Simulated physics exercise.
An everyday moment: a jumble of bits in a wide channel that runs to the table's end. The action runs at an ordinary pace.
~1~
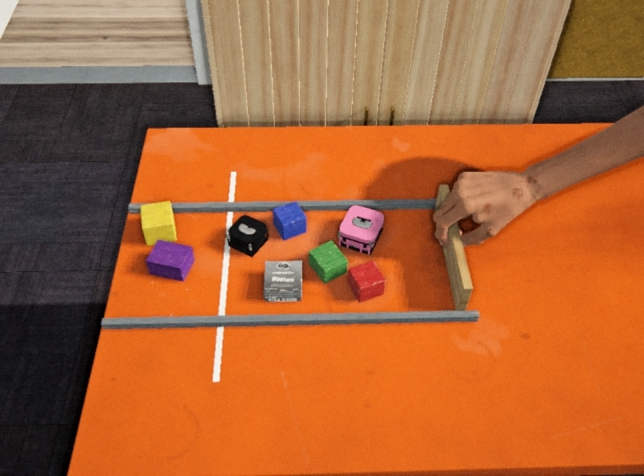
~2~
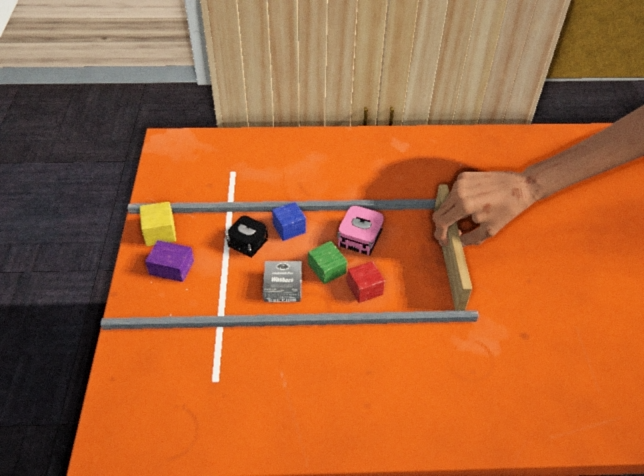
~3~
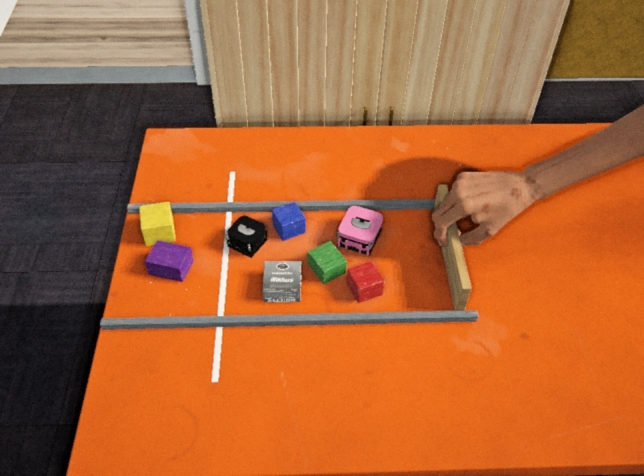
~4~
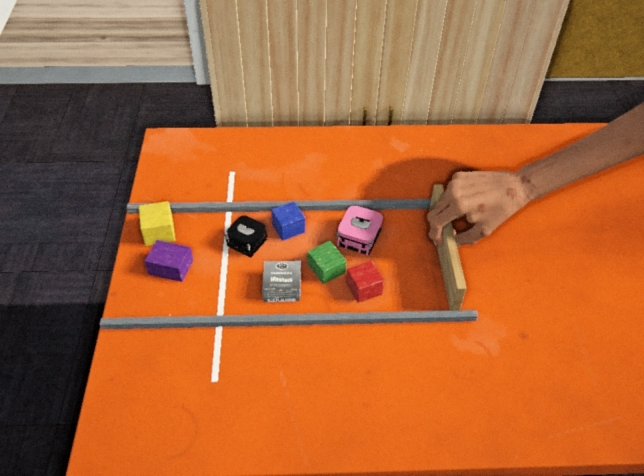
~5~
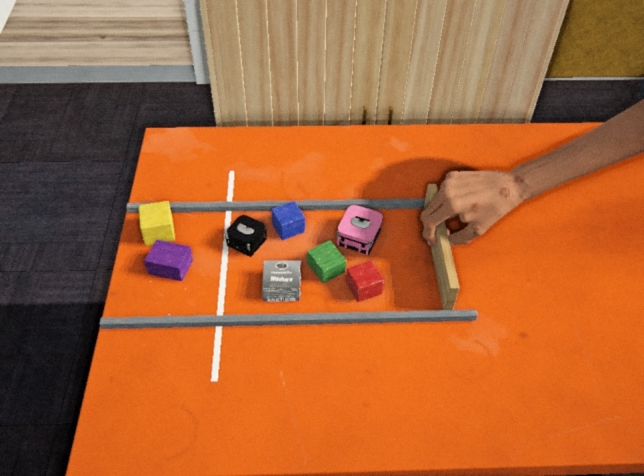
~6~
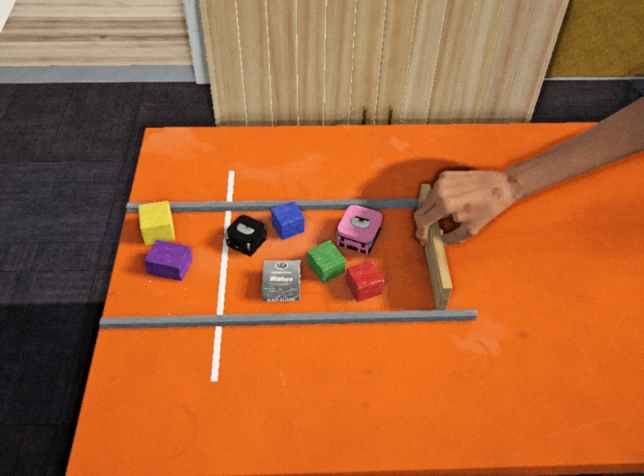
To begin with, a hand holds a wooden board upright at the right end of a channel between two grey rails on an orange table, with colourful blocks and small boxes scattered inside. The hand then slides the board a short way left, while the objects stay where they are.
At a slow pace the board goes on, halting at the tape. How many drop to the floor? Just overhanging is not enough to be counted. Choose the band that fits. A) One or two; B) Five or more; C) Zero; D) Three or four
C, zero.
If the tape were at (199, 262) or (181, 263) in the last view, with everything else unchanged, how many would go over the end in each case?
0 and 2 down on the floor.
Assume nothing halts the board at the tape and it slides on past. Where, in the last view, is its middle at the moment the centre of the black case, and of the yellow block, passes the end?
Its middle is about (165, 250) and about (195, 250).
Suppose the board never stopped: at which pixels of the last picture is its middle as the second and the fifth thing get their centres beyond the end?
At (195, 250) for the second, at (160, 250) for the fifth.
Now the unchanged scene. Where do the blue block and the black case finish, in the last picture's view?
The blue block ends at (179, 217) and the black case at (173, 244).
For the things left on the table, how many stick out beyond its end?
In total, 0 of them.
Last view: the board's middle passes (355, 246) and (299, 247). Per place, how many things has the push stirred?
I count 3 first and 6 after.
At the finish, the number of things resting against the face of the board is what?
At rest, 3 are in contact.
Soon after, none off yet; yellow block at rest near (157, 223); purple block at rest near (169, 260); black case at rest near (246, 236).
After that, none off yet; yellow block at rest near (157, 223); purple block at rest near (169, 260); black case displaced a little near (234, 242).
In the end, the number that fall off is zero.
